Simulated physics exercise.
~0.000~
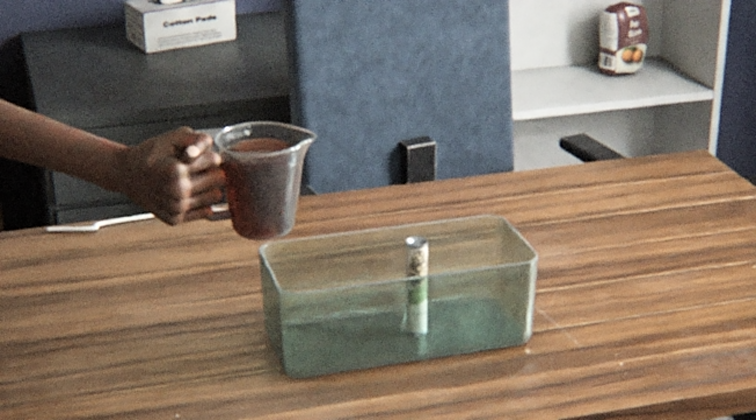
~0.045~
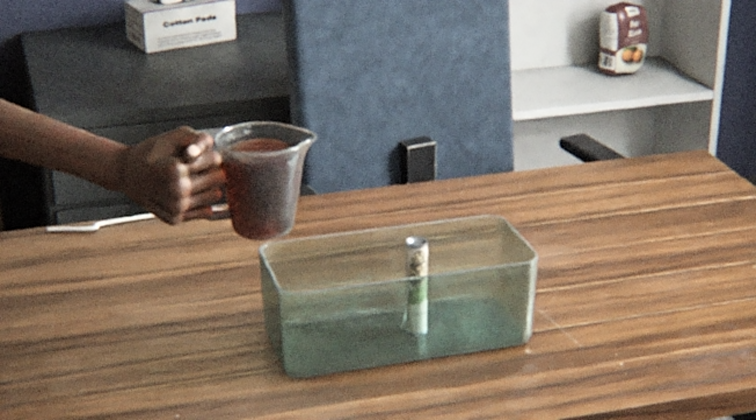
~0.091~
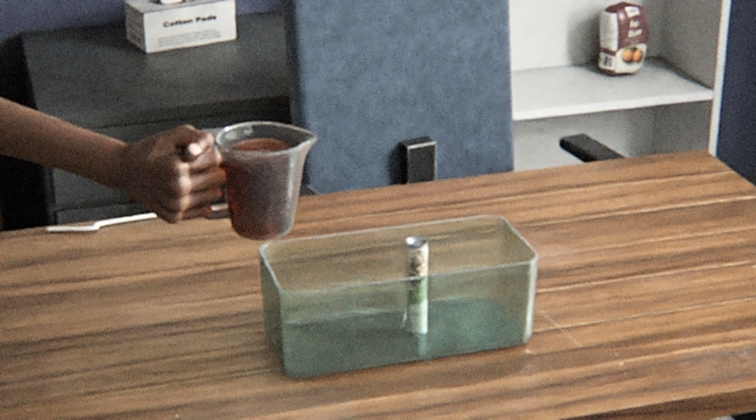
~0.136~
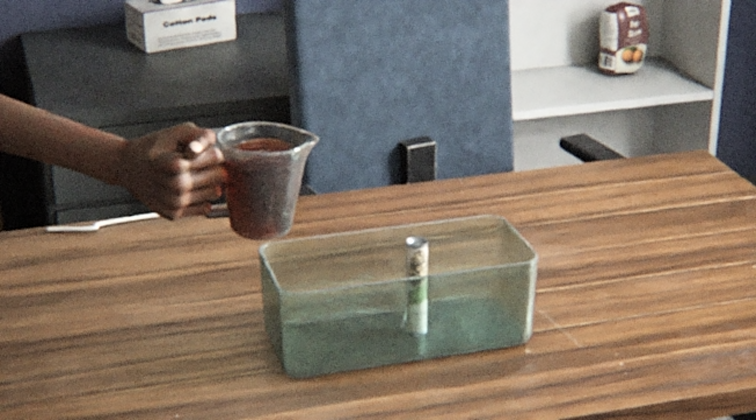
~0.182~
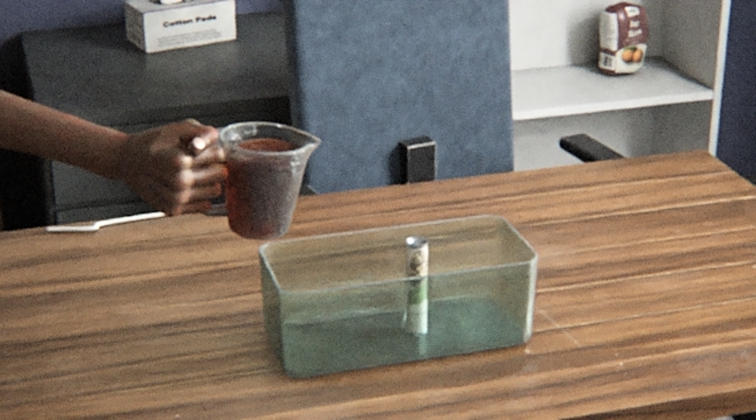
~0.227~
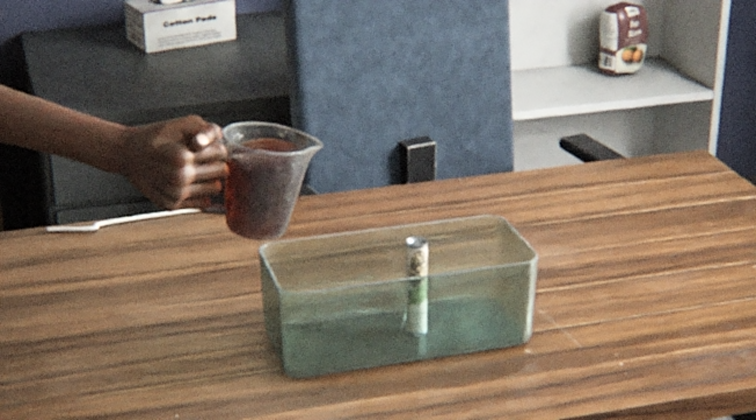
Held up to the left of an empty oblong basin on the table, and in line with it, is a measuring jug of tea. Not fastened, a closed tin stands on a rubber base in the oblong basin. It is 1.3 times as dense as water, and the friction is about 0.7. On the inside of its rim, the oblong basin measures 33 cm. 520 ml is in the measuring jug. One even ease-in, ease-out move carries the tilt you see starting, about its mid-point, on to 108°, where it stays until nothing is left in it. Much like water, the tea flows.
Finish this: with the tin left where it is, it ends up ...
It ends up standing.
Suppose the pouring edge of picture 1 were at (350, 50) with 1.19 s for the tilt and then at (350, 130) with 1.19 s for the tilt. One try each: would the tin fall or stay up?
The tin overturns the first time and overturns the second time.
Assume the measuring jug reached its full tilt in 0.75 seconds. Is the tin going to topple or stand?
Holds steady.
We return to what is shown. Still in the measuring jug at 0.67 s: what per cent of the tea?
Portion remaining: Approx. 76 per cent.
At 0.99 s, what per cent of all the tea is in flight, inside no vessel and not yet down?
Roughly 14 %.
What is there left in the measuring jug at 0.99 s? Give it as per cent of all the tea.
Around 18 percent of it.
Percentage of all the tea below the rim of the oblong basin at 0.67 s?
Some 7 per cent.
Then, 0.67 s in, the tilt is 64° and 76 per cent is still to pour; the tin stands where it began.
Then, 0.99 s in, the tilt is 100° and 19 per cent is still to pour; the tin stands where it began.
Then, 1.32 s in, the tilt is 108° and 0 per cent is still to pour; the tin stands where it began.
Then, 1.69 s in, the tilt is 108° and 0 per cent is still to pour; the tin stands where it began.
Finally, the tin stands where it began.
